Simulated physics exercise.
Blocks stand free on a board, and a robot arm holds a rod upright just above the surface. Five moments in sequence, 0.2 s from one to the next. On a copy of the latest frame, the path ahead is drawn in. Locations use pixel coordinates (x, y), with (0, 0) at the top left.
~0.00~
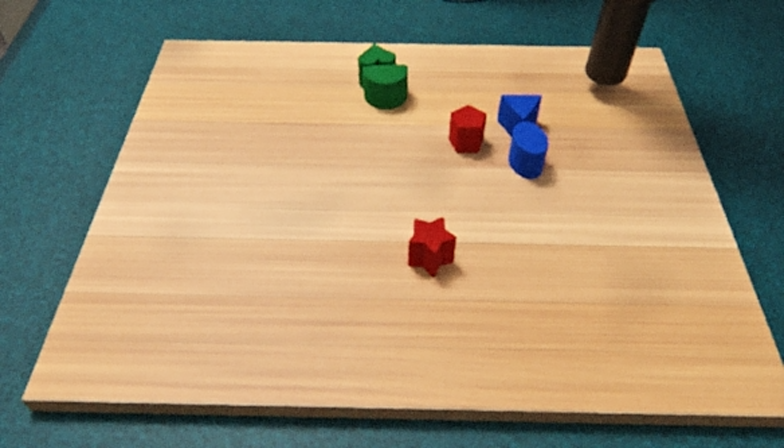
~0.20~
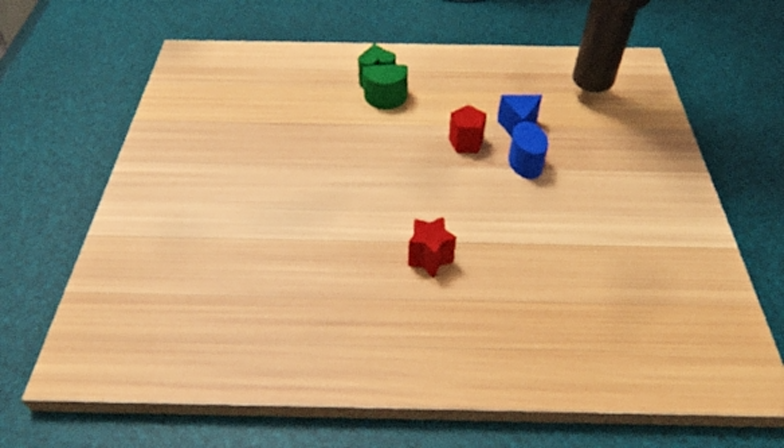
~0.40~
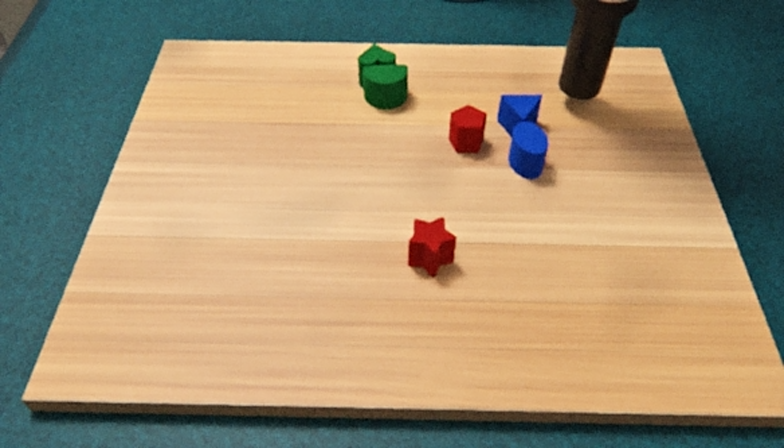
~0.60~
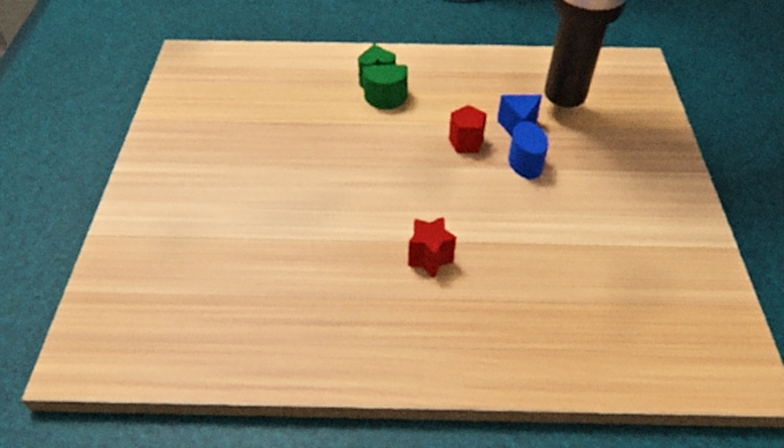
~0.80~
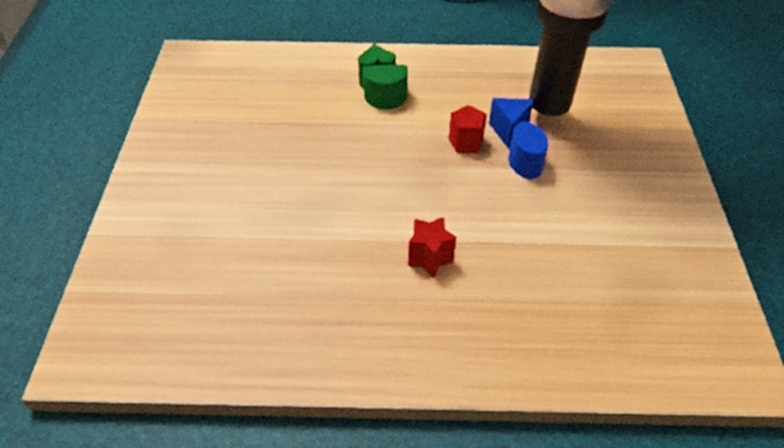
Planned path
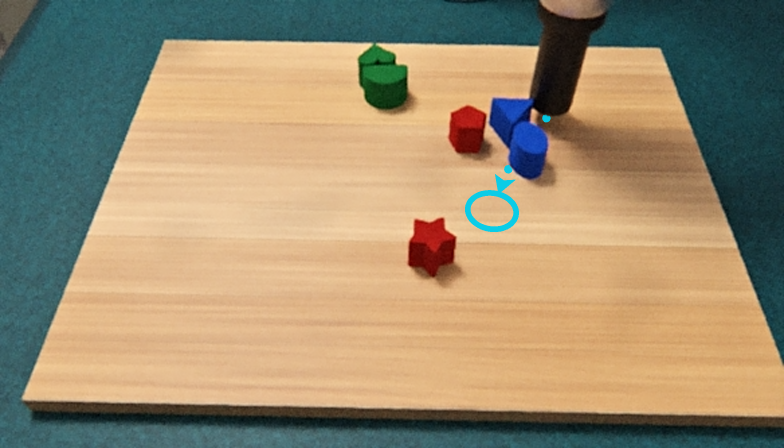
A dark rod held upright moves left and slightly toward the viewer across the upper right of a wooden board, then nudges the blue triangular block slightly left, while the red, green and other blue blocks stay still.
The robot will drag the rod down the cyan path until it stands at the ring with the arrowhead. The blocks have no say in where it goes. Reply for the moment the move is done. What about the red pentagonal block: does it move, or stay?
It is carried off its spot.
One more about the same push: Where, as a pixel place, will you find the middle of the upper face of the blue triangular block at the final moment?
I expect it at (475, 136).
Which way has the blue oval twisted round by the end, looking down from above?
From above, it turns counterclockwise.
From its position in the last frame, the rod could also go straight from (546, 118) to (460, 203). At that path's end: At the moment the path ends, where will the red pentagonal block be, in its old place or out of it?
That one moves away.
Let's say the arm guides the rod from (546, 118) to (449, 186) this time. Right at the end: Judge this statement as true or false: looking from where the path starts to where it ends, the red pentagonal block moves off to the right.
That statement is accurate.
The drawn path runs from (546, 118) via (513, 158), ending at (492, 211).
On the path given first. One third of the way, rod (523, 128); red pentagonal block (449, 118); blue triangular block (480, 119), turned 45° clockwise; blue oval (529, 148), turned 15° anticlockwise.
Two thirds of the way, rod (509, 161); red pentagonal block (444, 117), turned 20° clockwise; blue triangular block (475, 135), turned 105° clockwise; blue oval (535, 177), turned 80° anticlockwise.
At the end, rod (494, 196); red star-shaped block not moved; red pentagonal block (444, 117), turned 20° clockwise; blue triangular block (475, 136), turned 105° clockwise; blue oval (540, 193), turned 145° anticlockwise.
